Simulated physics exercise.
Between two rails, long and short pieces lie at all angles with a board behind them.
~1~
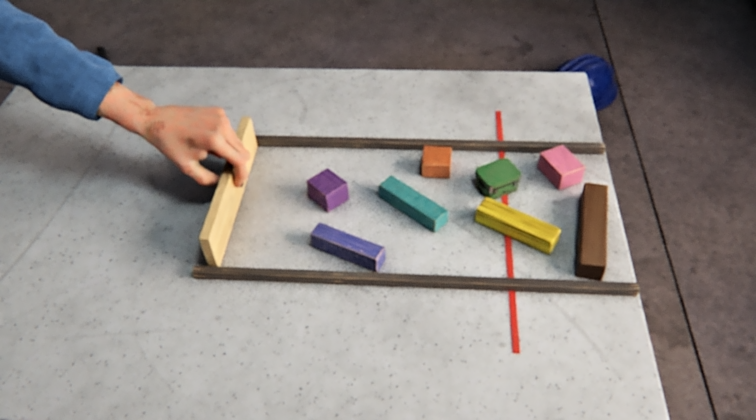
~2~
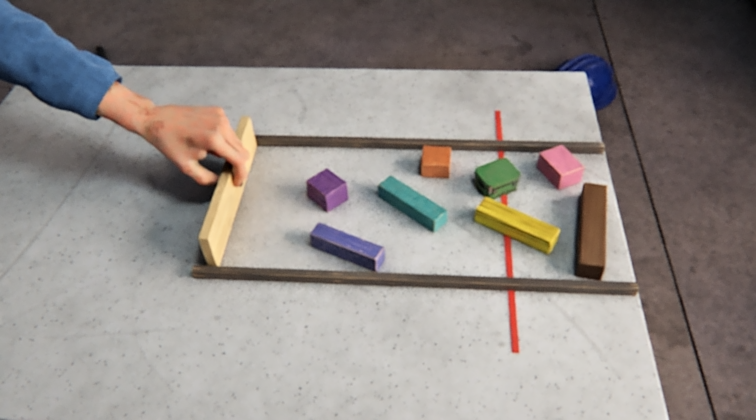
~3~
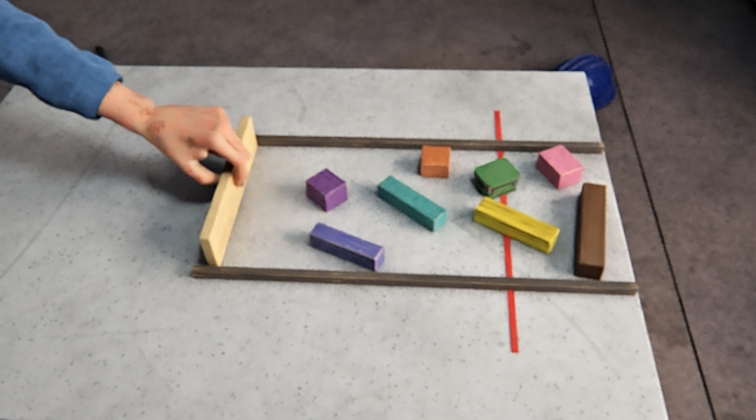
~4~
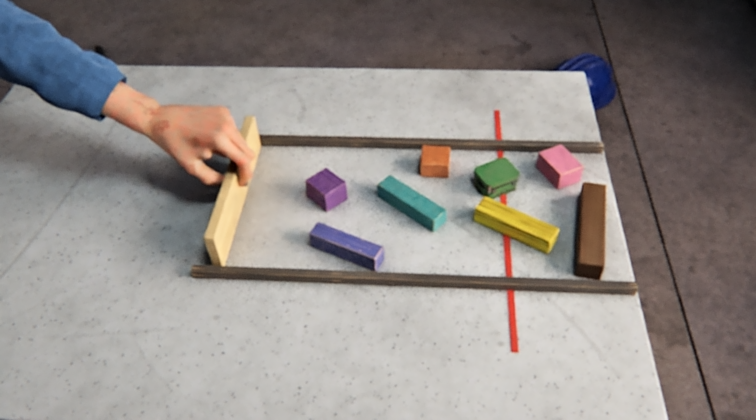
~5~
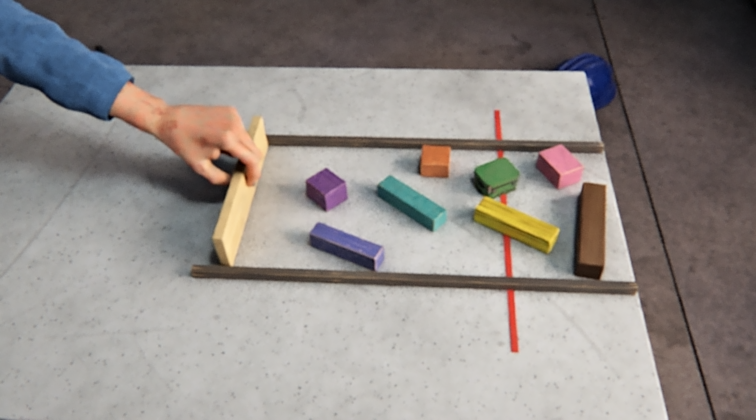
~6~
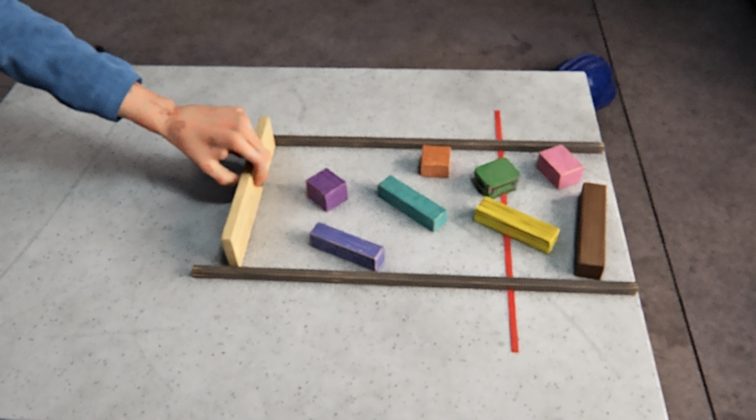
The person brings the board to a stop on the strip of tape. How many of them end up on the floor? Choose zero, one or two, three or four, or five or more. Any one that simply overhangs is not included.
Zero.
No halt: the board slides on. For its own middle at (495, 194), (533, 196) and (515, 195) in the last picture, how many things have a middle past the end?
0; 2; 0.
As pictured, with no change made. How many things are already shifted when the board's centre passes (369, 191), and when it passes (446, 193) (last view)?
The count is 3 at the first point and 6 at the second.
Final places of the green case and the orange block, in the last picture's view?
Final centres, in order: Near (558, 173), near (515, 154).
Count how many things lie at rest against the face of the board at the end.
Well, it touches 3.
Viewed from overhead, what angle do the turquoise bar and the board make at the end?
I'd put it at about 20°.
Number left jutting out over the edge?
The count is 0.
Soon after, none off yet; brown stick at rest near (592, 229); pink block at rest near (560, 167); yellow stick at rest near (516, 224).
After that, none off yet; brown stick at rest near (592, 229); pink block at rest near (560, 167); yellow stick displaced a little near (546, 220).
In the end, the number that fall off is zero.
